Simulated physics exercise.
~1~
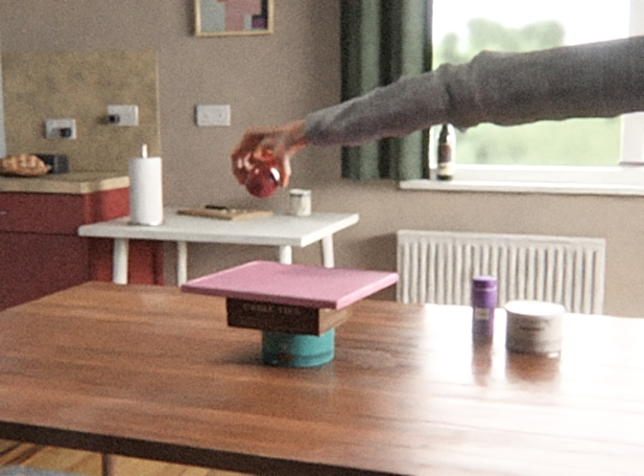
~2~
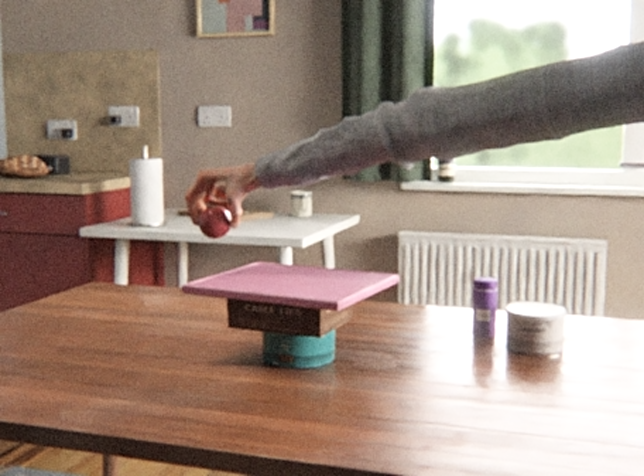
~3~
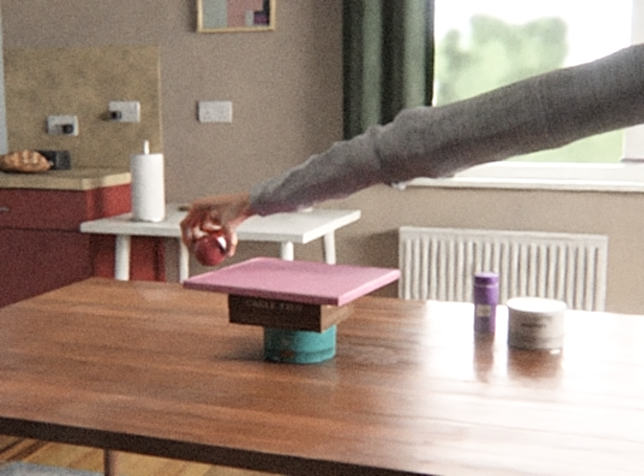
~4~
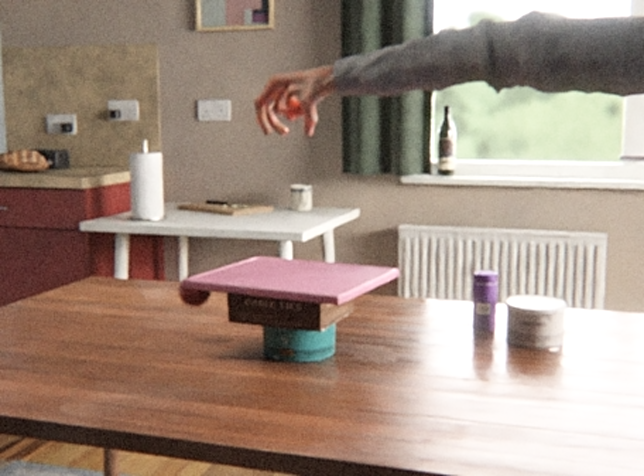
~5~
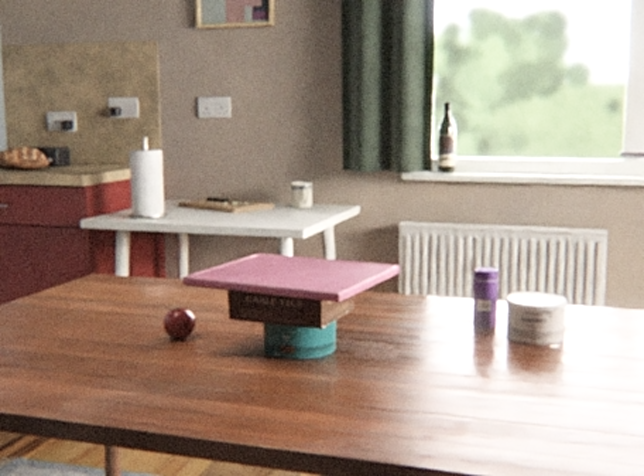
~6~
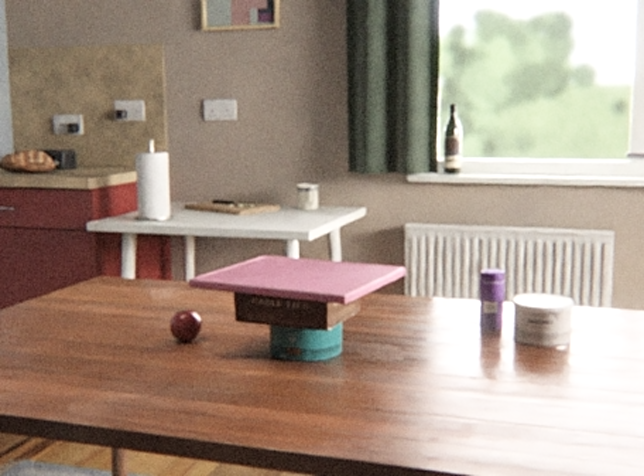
Red tomato lowered by a hand to a pink tray's left edge, dropping onto the wooden table while the stack stays standing.
